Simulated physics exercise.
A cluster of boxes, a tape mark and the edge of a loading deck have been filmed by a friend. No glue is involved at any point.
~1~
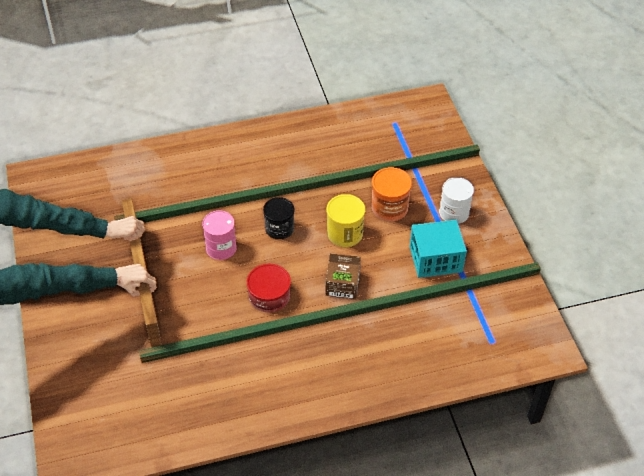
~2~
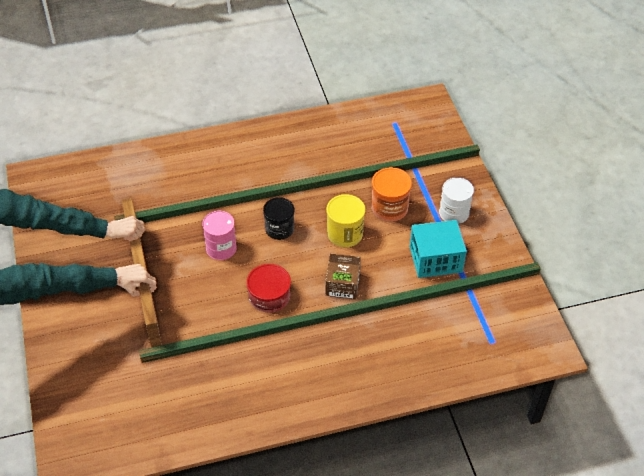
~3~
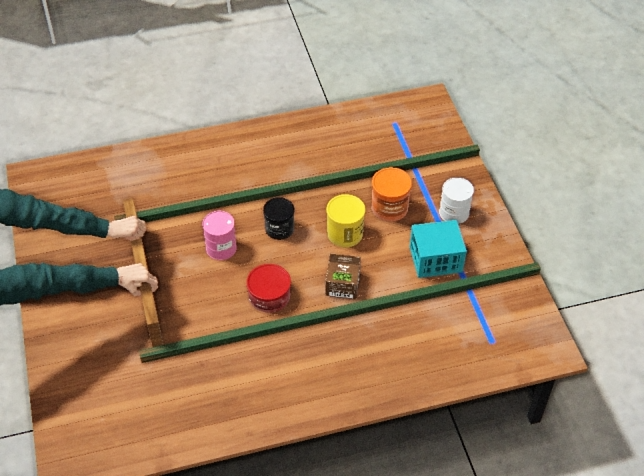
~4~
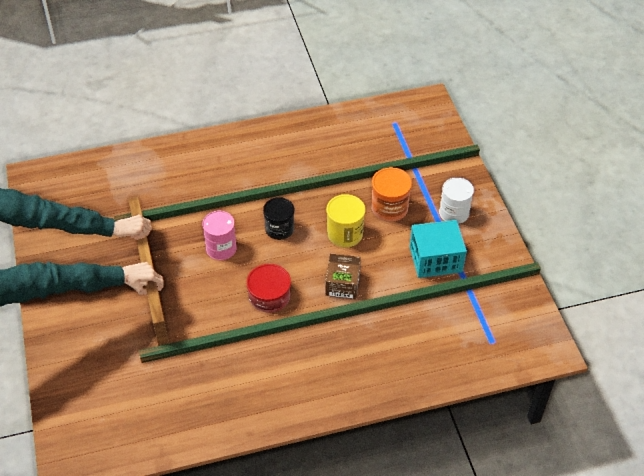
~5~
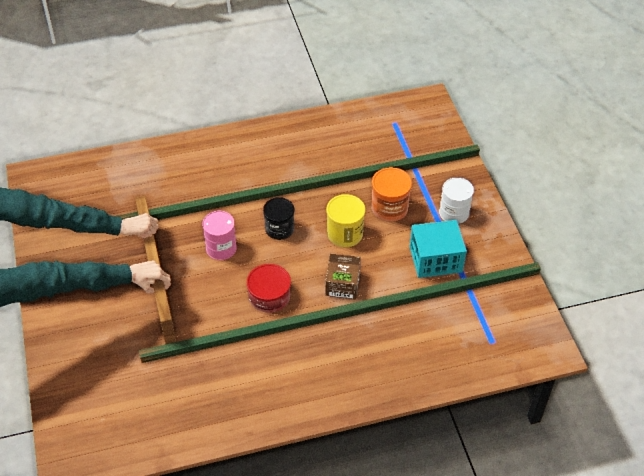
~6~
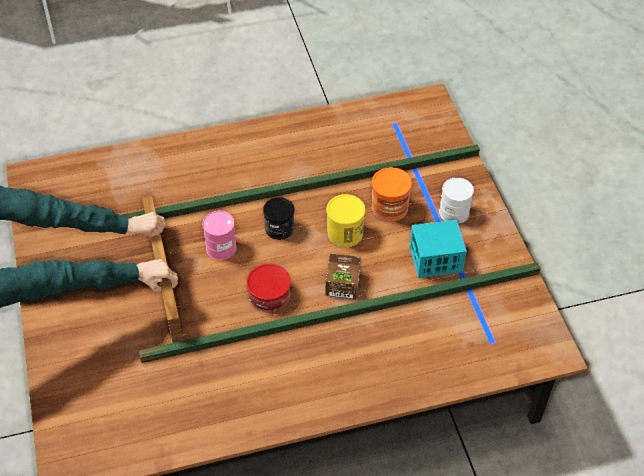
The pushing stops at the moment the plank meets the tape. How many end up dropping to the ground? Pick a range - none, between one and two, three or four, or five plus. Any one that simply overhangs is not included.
Range: Between one and two.
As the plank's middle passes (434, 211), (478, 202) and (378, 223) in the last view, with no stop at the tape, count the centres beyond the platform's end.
1, 4 and 0.
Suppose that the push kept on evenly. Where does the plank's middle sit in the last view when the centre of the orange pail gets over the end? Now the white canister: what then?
Middle approx. at (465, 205), then approx. at (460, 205).
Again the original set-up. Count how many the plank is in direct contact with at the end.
I count 4 of them.
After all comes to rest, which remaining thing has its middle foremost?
The brown box finishes nearest.
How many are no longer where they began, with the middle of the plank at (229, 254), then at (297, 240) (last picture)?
Counts: 1 and 4.
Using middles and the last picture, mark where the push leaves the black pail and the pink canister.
In the last picture, roughly (434, 168) and (446, 188).
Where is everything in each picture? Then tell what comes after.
White canister (456, 201); turquoise crate (437, 249); orange pail (391, 195); plank (142, 272); tape (439, 223), in the first frame.
Turquoise crate (437, 249); black pail (279, 219), in the second frame.
Orange pail (391, 195); plank (143, 272), in the third frame.
White canister (456, 201); pink canister (220, 236), in the fourth frame.
Turquoise crate (437, 249); red pail (269, 288), in the fifth frame.
White canister (456, 201); turquoise crate (437, 249); orange pail (391, 195); plank (162, 268); tape (439, 223), in the sixth frame.
Soon after, none off yet; white canister at rest near (456, 201); turquoise crate at rest near (437, 249); orange pail at rest near (391, 195).
In the end, the number that fall off is one or two; gone, turquoise crate.
